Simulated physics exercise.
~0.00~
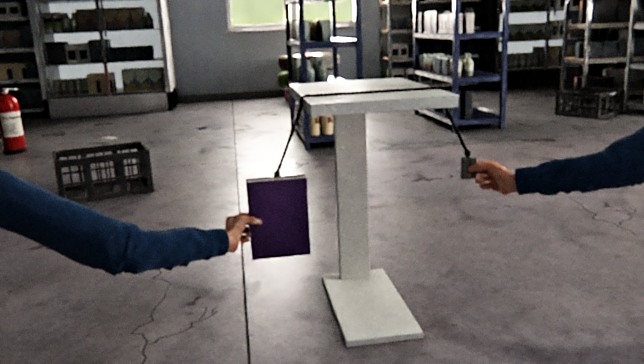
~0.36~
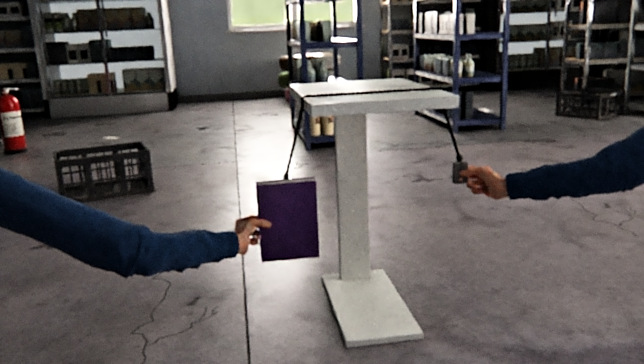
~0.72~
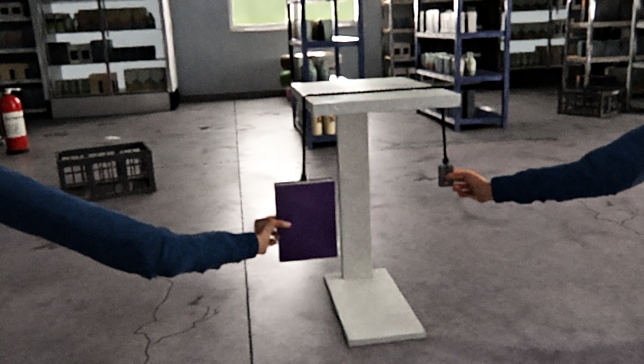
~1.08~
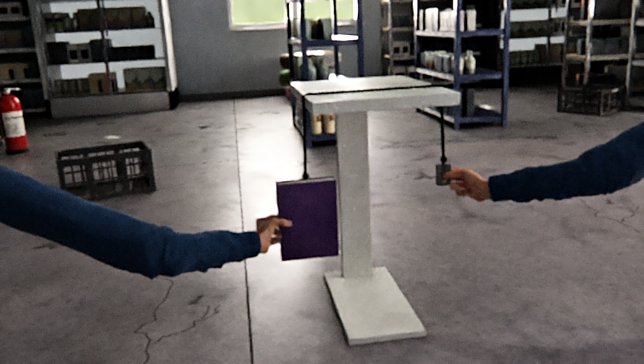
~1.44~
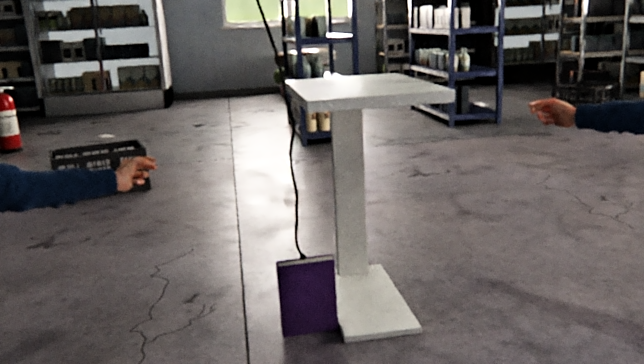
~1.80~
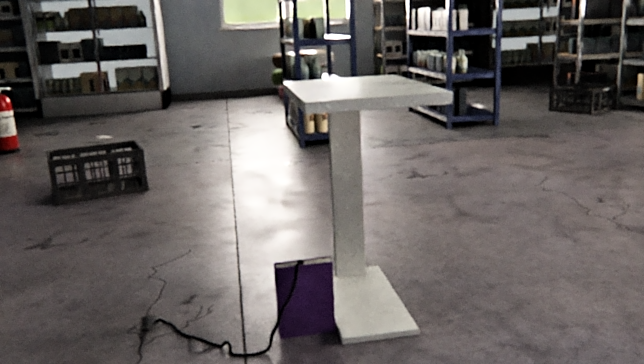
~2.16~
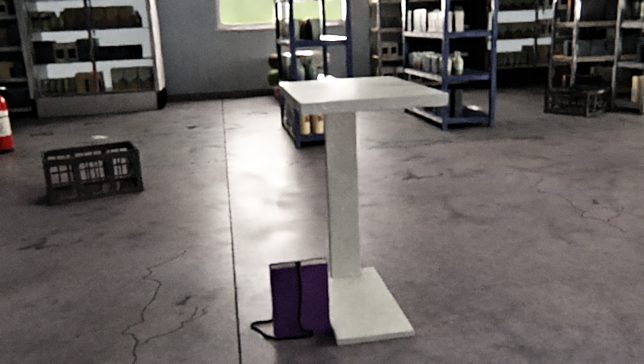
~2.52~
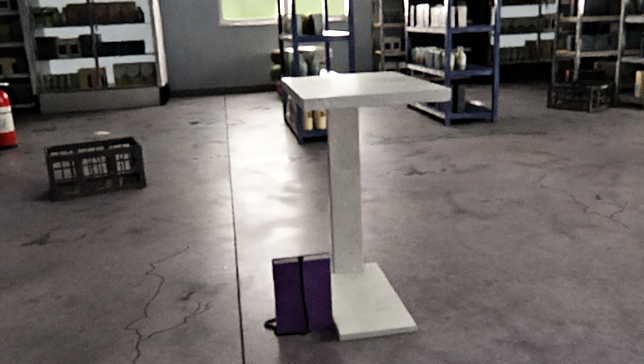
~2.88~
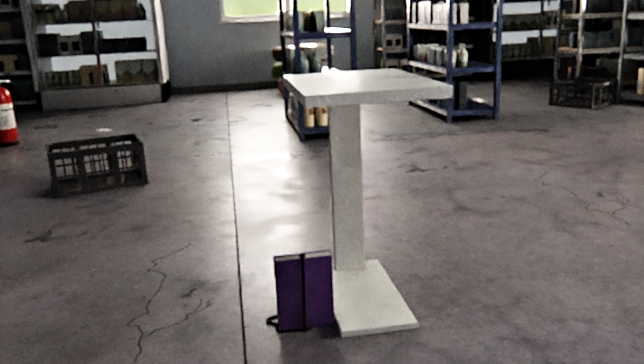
A purple book and a small matchbox hung from opposite ends of a cord draped over a white side table, steadied by two hands that then let go; the book dropped to the floor, the cord slid off leftwards, and both ended up down beside the table's base.
